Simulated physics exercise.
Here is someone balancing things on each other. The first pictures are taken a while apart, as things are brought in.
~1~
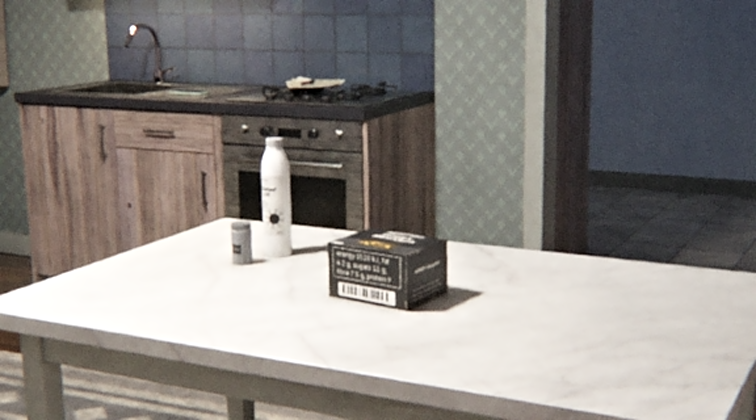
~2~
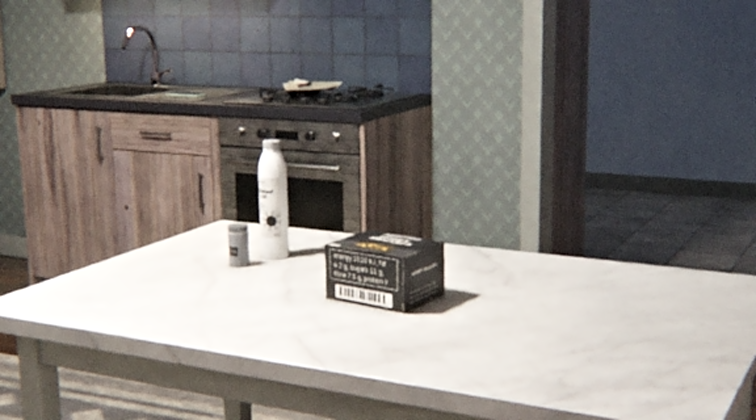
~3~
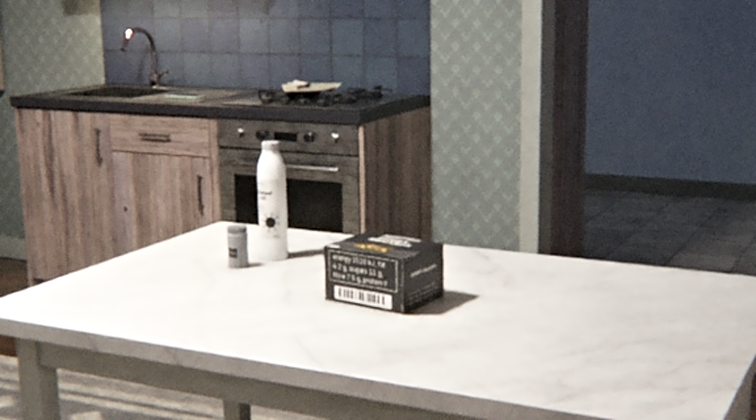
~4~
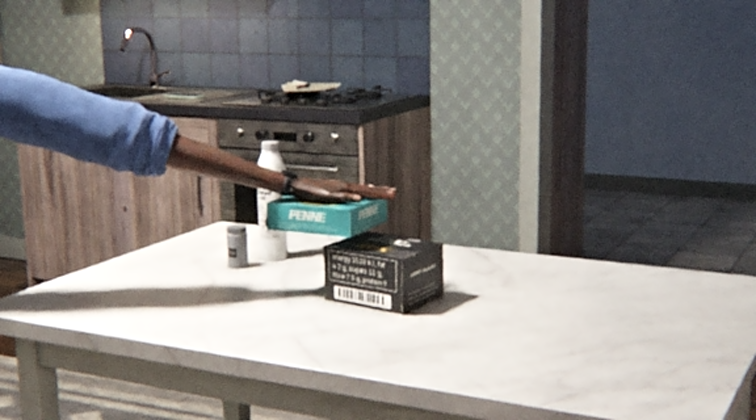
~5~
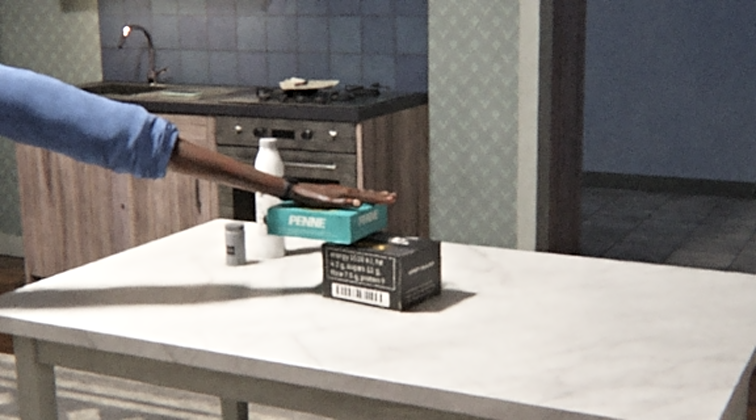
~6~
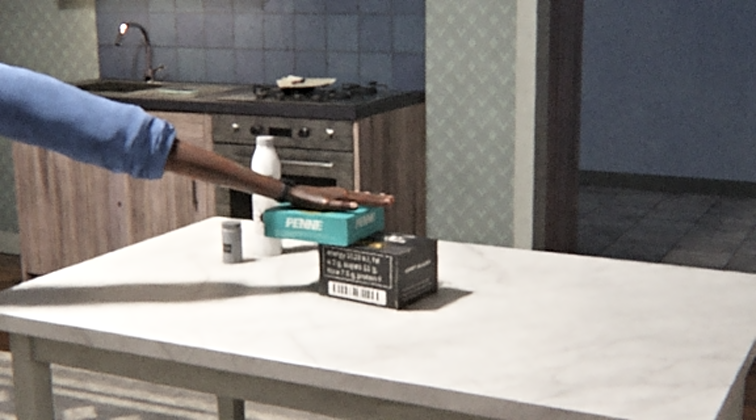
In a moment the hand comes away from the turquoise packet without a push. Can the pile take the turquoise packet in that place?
Outcome: The pile gives way.
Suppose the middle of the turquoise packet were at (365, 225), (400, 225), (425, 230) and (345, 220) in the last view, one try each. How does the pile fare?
In the first case it holds; in the second case it holds; in the third case it comes apart; in the fourth case it keeps its balance.
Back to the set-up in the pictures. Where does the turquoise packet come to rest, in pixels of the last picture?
Around (313, 245).
Then, 0.30 s past the last view, turquoise packet now fallen.
Then, 0.80 s past the last view, things are still on the move.
Finally, fallen, turquoise packet; the other 3 still in place. Final places as the last picture's camera would see them, turquoise packet near (313, 245). The pile loses its balance.
